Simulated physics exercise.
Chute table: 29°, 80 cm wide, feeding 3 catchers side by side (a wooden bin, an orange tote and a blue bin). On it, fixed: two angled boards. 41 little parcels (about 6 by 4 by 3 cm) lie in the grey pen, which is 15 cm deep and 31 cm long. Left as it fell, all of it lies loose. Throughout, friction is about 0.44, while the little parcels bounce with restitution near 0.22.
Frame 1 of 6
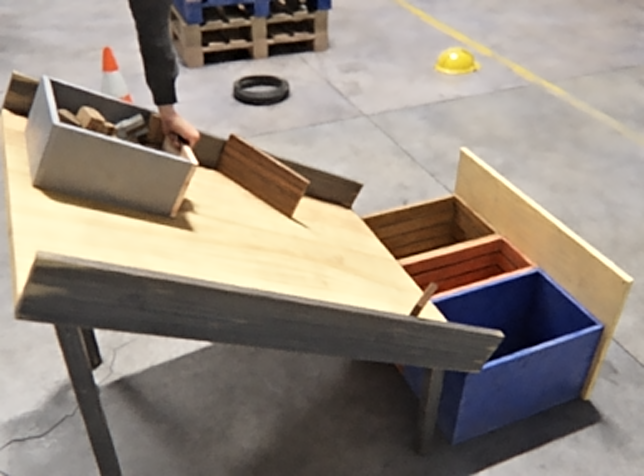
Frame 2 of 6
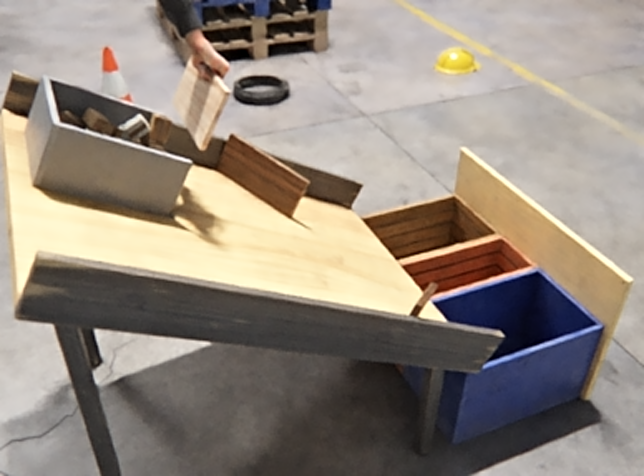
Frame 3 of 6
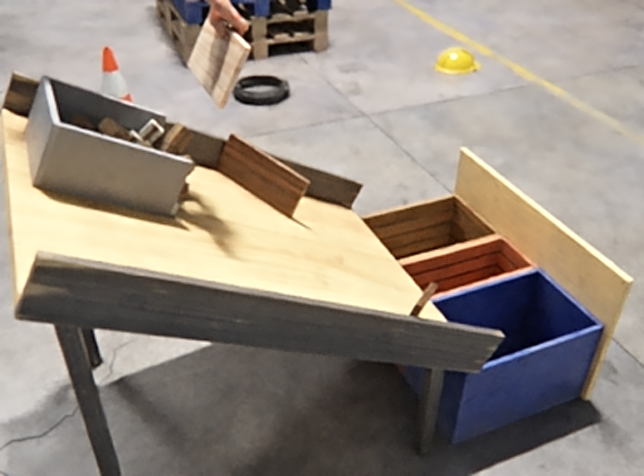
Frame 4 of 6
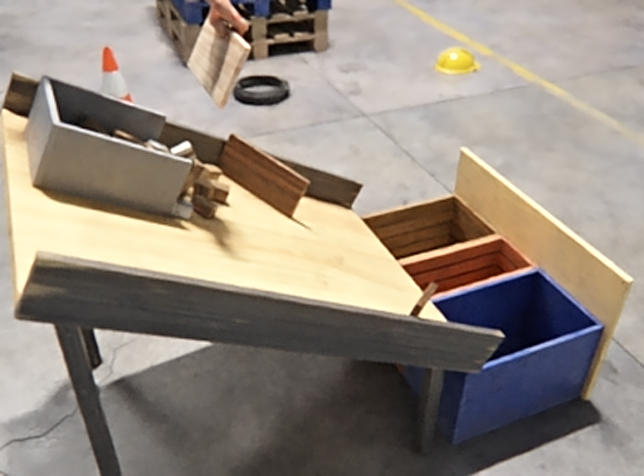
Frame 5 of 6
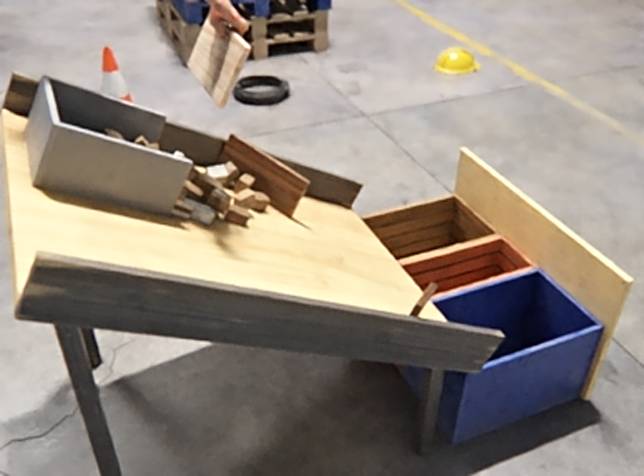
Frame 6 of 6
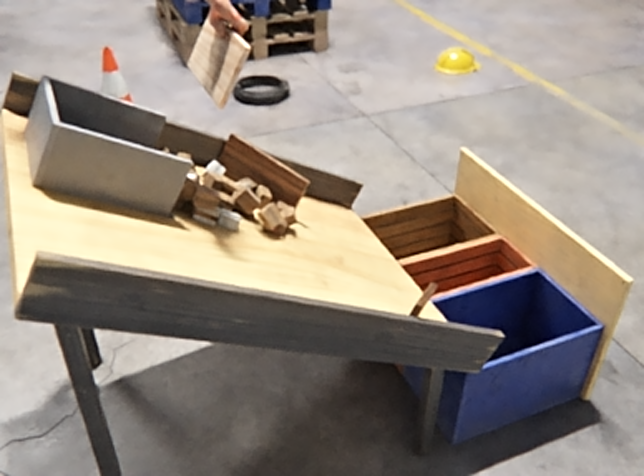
The video shows a hand lifting a wooden panel away from a grey pen on a sloping table, then small wooden parcels tumbling out and sliding rightward down the surface toward an angled board, above three catchers.
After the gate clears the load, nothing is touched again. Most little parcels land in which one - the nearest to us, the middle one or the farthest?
Middle.
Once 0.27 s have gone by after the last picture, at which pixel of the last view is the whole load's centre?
I'd put the middle close to (253, 205) in the last view.
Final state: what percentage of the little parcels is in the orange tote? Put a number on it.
I'd say close to 50 per cent, give or take.
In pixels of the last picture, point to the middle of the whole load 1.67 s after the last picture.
Estimated centre in the last picture: (435, 313).
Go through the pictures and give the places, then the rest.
In the first picture (we follow the rim corner now nearest the camera), grey pen at (60, 124); wooden bin at (383, 266); nothing out yet.
In the second picture, grey pen at (60, 124).
In the third picture, grey pen at (60, 124); 4 out, the lowest parcel at (176, 190).
In the fourth picture, grey pen at (60, 124); 11 out, the lowest parcel at (209, 175).
In the fifth picture, grey pen at (60, 124); 18 out, the lowest parcel at (257, 202).
In the sixth picture, grey pen at (60, 124); wooden bin at (383, 266); 26 out, the lowest parcel at (282, 212).
Then, 0.27 s after the last picture, 4 still in the grey pen and 37 on the slope.
Then, 0.60 s after the last picture, 4 in the orange tote, 36 on the slope and 1 in the air.
Then, 1.07 s after the last picture, 3 in the wooden bin, 16 in the orange tote, 1 in the blue bin, 18 on the slope and 3 in the air.
Outcome (1.67 s after the last picture), 6 in the wooden bin, 21 in the orange tote, 1 in the blue bin and 13 on the slope.
